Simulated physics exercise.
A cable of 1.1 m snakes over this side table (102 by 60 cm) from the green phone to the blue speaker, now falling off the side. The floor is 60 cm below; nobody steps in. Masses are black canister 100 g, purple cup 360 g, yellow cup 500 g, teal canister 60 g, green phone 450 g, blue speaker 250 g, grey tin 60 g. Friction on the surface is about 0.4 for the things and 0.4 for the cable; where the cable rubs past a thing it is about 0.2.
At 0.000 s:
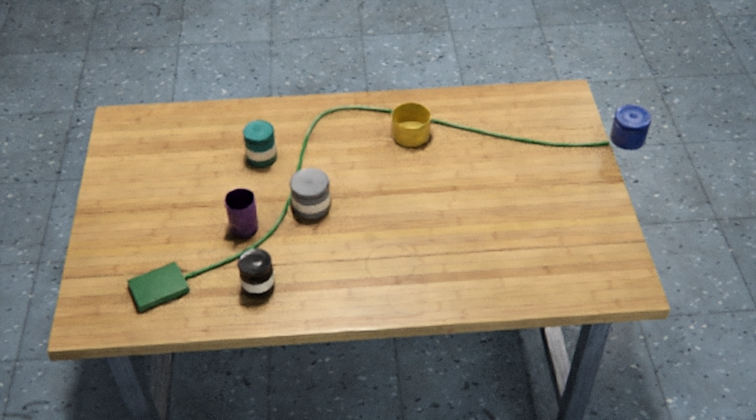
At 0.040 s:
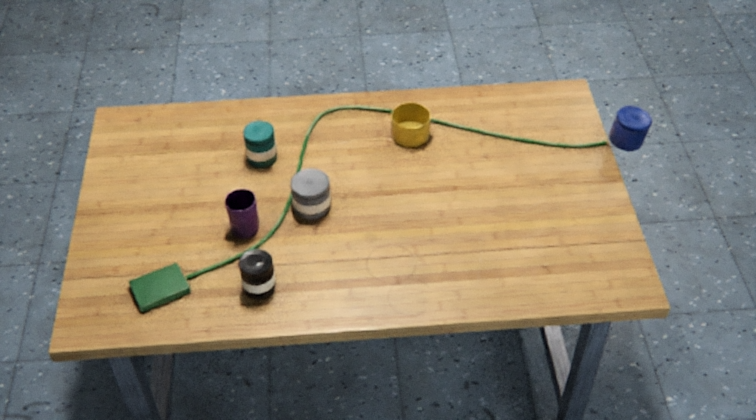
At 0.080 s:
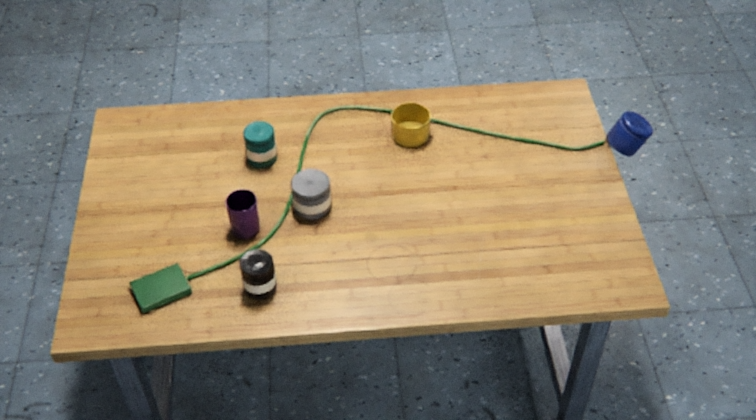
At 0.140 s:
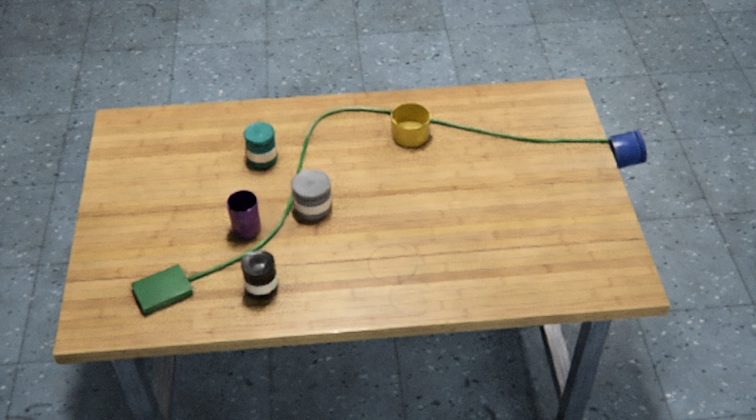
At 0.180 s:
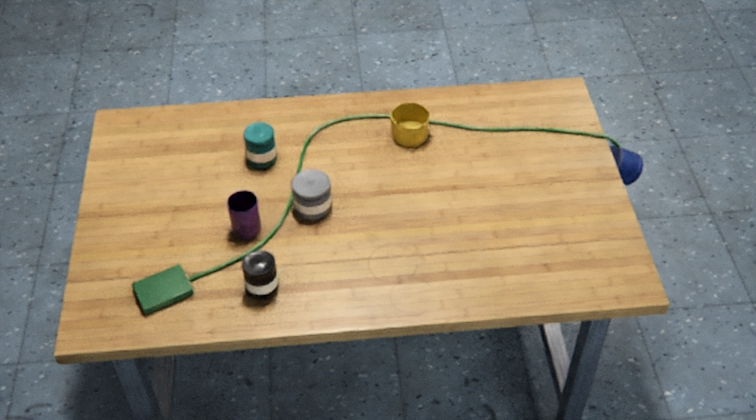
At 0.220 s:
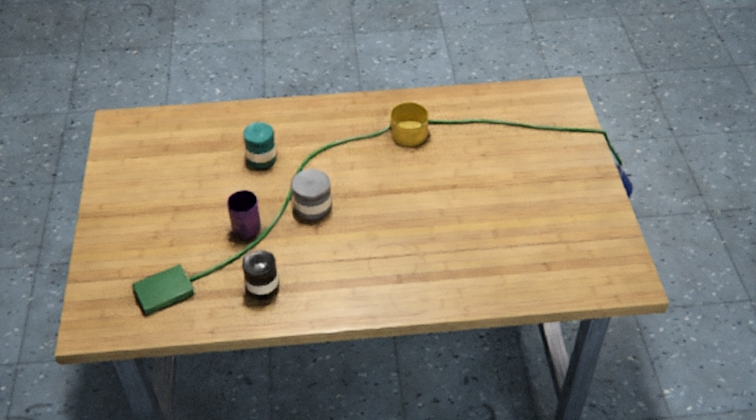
A blue speaker drops off the table's right side, pulling the green cable along.
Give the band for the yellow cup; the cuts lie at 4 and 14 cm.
Verdict: The yellow cup hardly moves.
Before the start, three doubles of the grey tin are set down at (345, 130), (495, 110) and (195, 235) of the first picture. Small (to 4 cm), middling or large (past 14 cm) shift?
In turn: Large, small, small.
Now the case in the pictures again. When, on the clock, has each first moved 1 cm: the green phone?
Green phone 0.60 s.
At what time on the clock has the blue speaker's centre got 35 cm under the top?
About: Not at all.
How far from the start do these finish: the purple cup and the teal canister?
About: Purple cup 0 cm, teal canister 0 cm.
At 0.5 s, the cable's tail end at (193, 277); blue speaker over the edge, grey tin 3 cm off its start.
At 0.7 s, the cable's tail end at (194, 276); blue speaker over the edge, grey tin 3 cm off its start, green phone 1 cm off its start.
At 1.0 s, the cable's tail end at (194, 276); blue speaker over the edge, grey tin 3 cm off its start at (325, 192), green phone 1 cm off its start at (168, 283).
At 1.2 s, the cable's tail end at (194, 276); blue speaker over the edge, grey tin 3 cm off its start, green phone 1 cm off its start.
At 2.4 s, the cable's tail end at (194, 276); yellow cup 1 cm off its start at (411, 116), blue speaker over the edge, grey tin 4 cm off its start at (325, 192), green phone 1 cm off its start at (168, 283).
